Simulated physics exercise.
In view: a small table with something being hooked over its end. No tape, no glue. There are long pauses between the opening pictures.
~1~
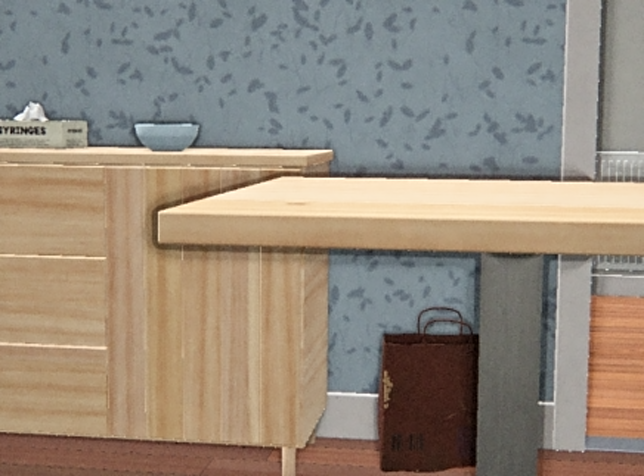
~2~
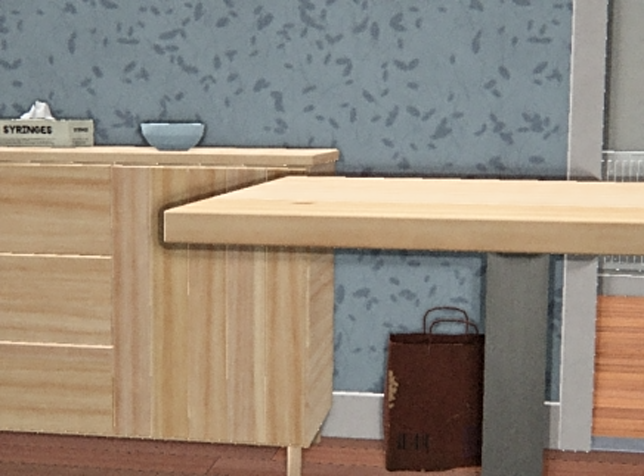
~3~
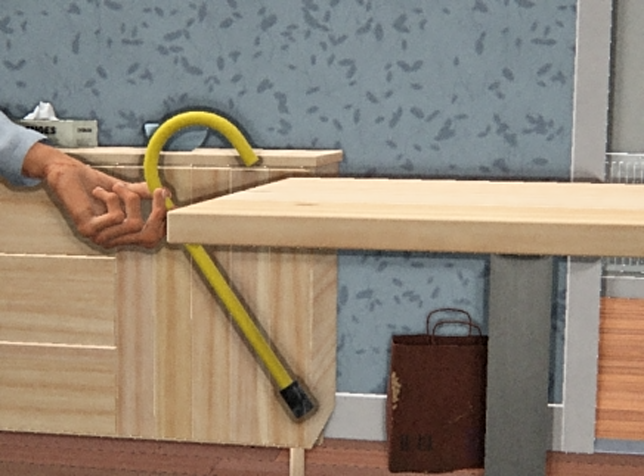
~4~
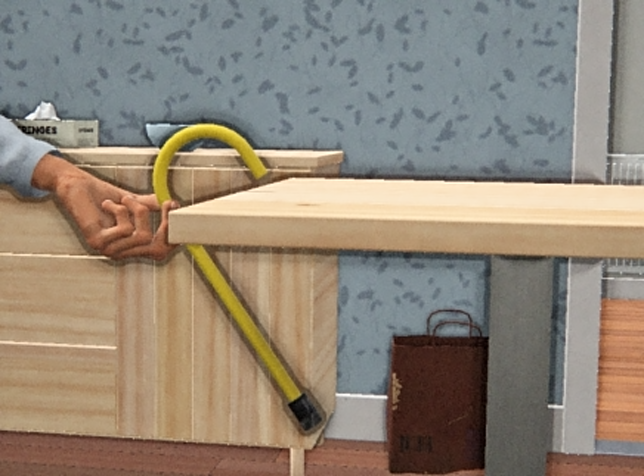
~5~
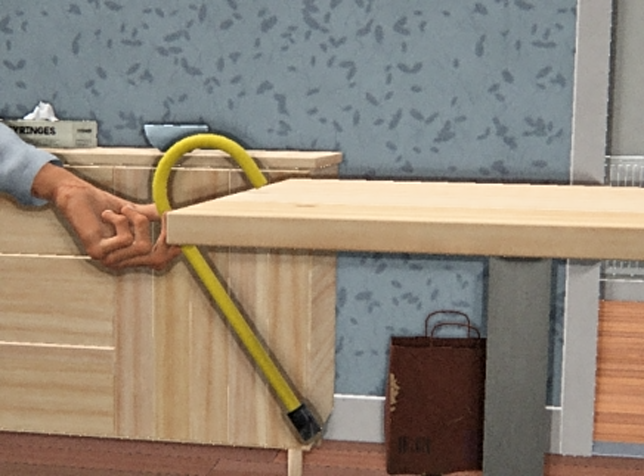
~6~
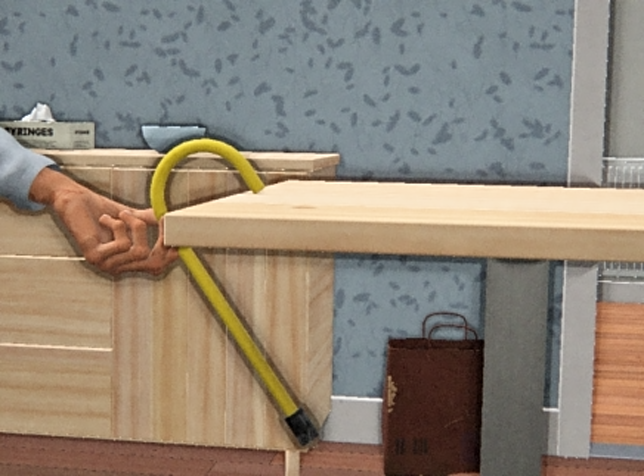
A hand brings in a yellow cane and hooks it over the table's left end.
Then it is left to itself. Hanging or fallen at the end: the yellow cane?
Here the yellow cane hangs from the table.
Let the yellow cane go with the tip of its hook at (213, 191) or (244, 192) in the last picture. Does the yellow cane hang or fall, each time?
In turn it falls to the floor; stays up.
Then, 0.32 s after the last picture, yellow cane at rest near (259, 282).
Then, 0.72 s after the last picture, yellow cane at rest near (257, 282).
At rest, the yellow cane remains in place, near (261, 282).
